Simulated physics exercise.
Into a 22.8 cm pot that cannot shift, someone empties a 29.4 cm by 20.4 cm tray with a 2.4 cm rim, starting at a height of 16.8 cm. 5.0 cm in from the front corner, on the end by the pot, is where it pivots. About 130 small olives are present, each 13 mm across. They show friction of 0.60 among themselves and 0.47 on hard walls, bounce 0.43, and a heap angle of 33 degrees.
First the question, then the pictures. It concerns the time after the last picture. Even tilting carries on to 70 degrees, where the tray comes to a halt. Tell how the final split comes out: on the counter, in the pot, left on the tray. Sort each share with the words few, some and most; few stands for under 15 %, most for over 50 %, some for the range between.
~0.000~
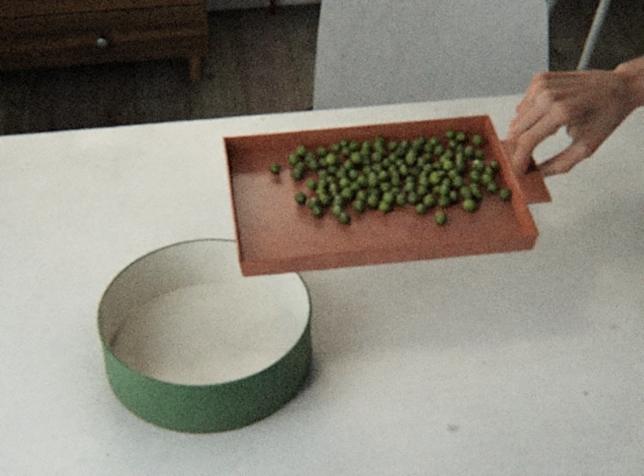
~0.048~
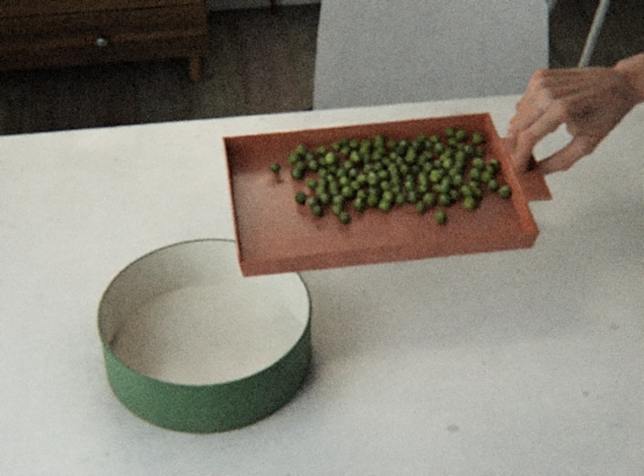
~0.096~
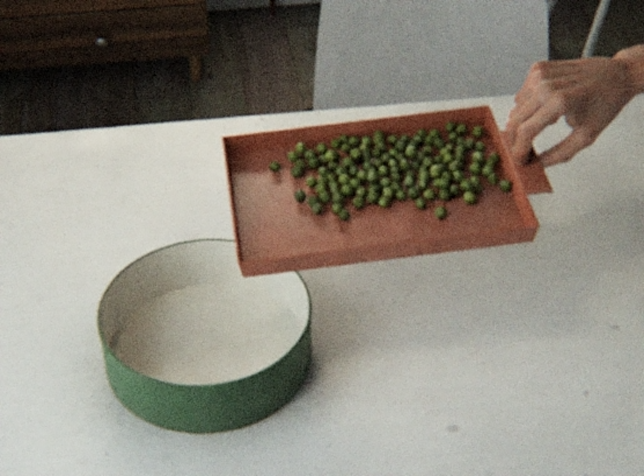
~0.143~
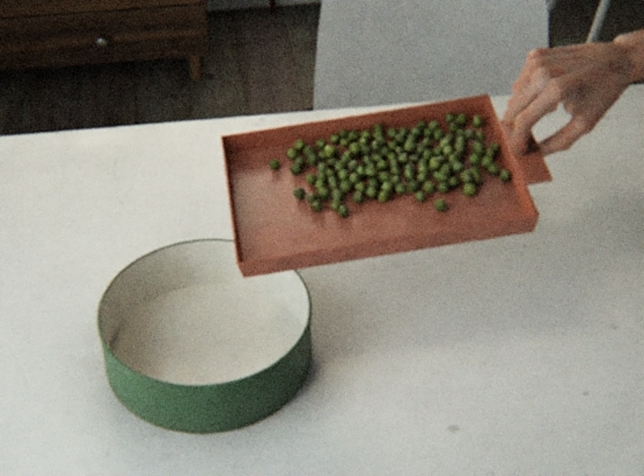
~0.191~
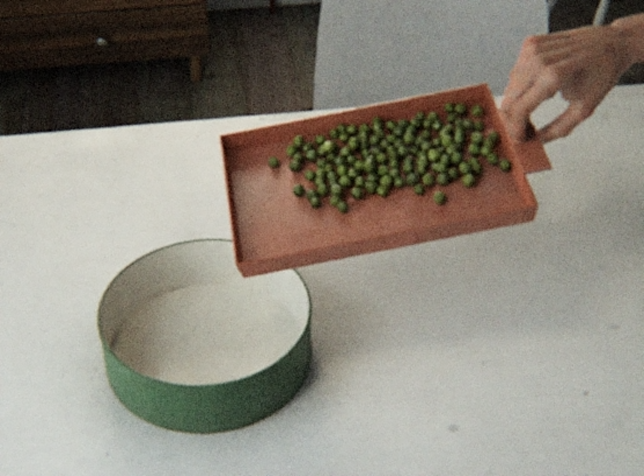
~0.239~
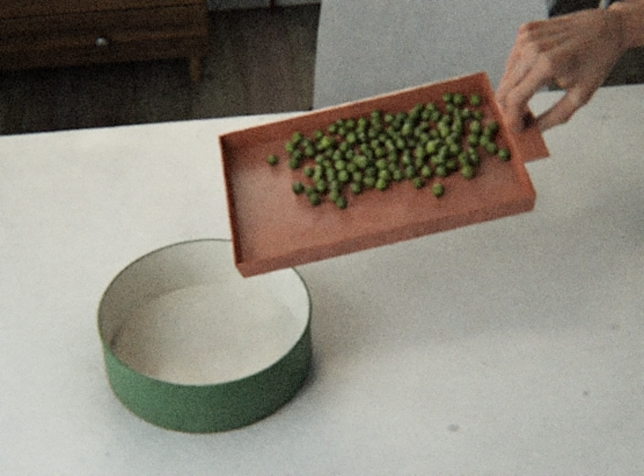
The shares come out as follows. Counter: Few. Pot: Few. Left on the tray: Most.
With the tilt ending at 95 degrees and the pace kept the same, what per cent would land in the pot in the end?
I'd say close to 90 percent.
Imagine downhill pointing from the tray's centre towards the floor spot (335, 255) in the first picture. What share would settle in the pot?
Around 5 percent of them.
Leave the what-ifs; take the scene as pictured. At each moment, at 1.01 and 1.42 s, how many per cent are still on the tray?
The figures go 100 and then 95.
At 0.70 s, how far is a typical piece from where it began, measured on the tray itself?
Around 11 centimetres.
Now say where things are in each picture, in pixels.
Tray tilt 0 degrees, front corners at (243, 259) and (534, 232); middle of the pieces at (395, 177); pot at (205, 308), in the first frame.
Tray tilt 1 degrees, front corners at (243, 259) and (534, 230); middle of the pieces at (395, 175), in the second frame.
Tray tilt 2 degrees, front corners at (242, 260) and (534, 223); middle of the pieces at (395, 171), in the third frame.
Tray tilt 5 degrees, front corners at (241, 260) and (534, 214), lowest corner left front; middle of the pieces at (395, 165), in the fourth frame.
Tray tilt 8 degrees, front corners at (240, 261) and (533, 203), lowest corner left front; middle of the pieces at (394, 158), in the fifth frame.
Tray tilt 11 degrees, front corners at (239, 262) and (531, 193), lowest corner left front; middle of the pieces at (392, 151); pot at (205, 308). The tray's pace is about 60 degrees a second, in the sixth frame.
After 0.70 s, tilt 39 degrees; the tray holds 100 %, the pot 0 %.
After 1.01 s, tilt 58 degrees; the tray holds 100 %, the pot 0 %.
Then, at 1.42 s, tilt 70 degrees; the tray holds 95 %, the pot 5 %.
By 2.0 s all is still; counter 0 %, pot 5 %, tray 95 %.
